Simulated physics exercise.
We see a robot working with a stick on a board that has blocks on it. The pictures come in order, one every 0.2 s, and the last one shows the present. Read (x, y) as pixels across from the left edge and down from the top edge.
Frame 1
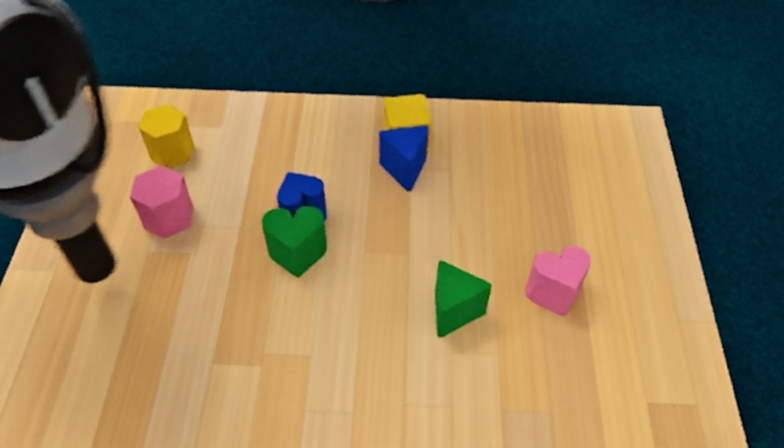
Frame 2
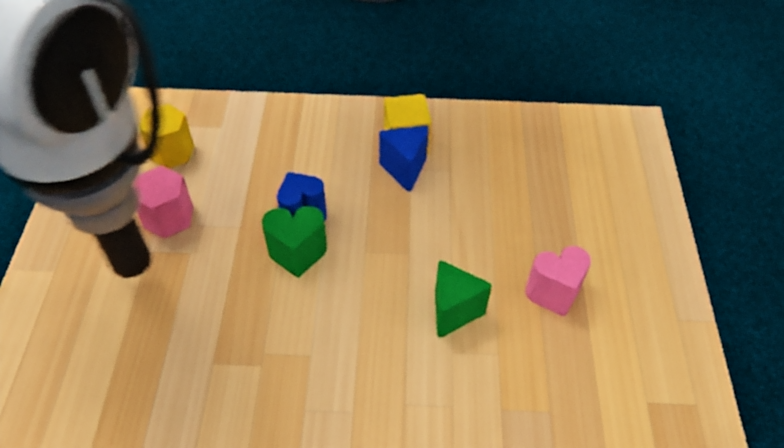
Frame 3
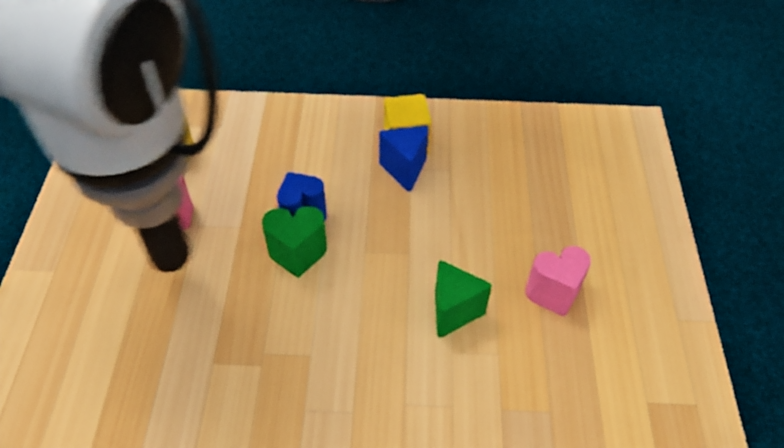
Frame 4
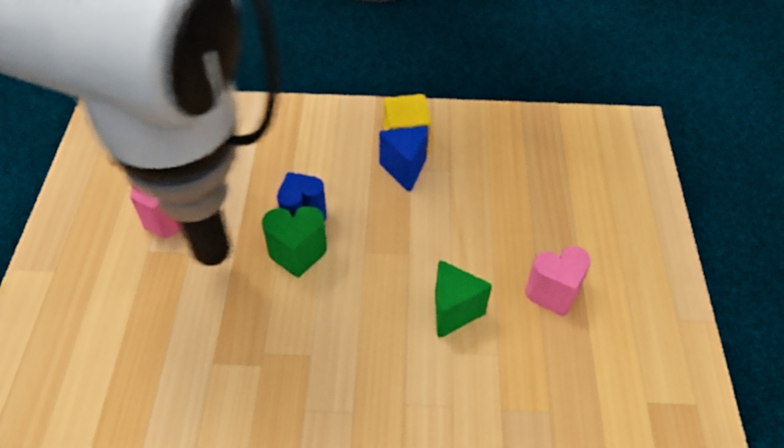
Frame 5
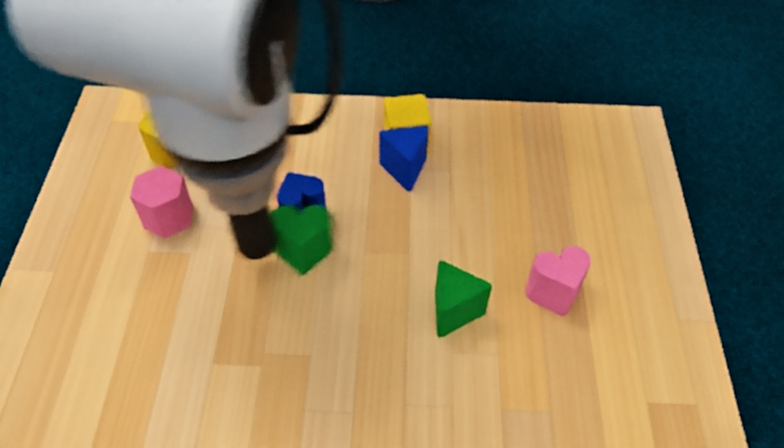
Robot arm with a dark-tipped stick moving right across a wooden board of coloured blocks, nudging the green heart slightly.
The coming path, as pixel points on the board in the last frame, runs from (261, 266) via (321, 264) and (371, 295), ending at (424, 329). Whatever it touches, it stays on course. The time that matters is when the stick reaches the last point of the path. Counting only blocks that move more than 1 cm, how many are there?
The push will move one block.
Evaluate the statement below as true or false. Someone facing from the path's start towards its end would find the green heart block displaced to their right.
The statement is incorrect.
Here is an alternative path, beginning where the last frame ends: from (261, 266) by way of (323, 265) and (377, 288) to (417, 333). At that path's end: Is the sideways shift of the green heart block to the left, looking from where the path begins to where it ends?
The answer is yes.
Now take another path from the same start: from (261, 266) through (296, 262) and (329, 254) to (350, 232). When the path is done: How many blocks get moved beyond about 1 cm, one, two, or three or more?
Count: 1.
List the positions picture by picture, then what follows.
In the first picture, lower end of the stick (97, 268), tops of blocks, blue heart block (298, 187), green heart block (293, 224), green triangular piece (458, 285).
In the second picture, stick (133, 263), blocks as before.
In the third picture, stick (171, 257), blocks as before.
In the fourth picture, stick (212, 251), blocks as before.
In the fifth picture, stick (256, 245), blue heart block (298, 187), green heart block (299, 222), green triangular piece (458, 285).
What follows on the original path. One third of the way, stick (320, 243); green heart block (360, 213), turned 15° anticlockwise.
Two thirds of the way, stick (372, 276); green heart block (368, 215), turned 30° anticlockwise.
At the end, stick (426, 310); blue heart block not moved; green heart block (368, 215), turned 30° anticlockwise; green triangular piece (464, 287).
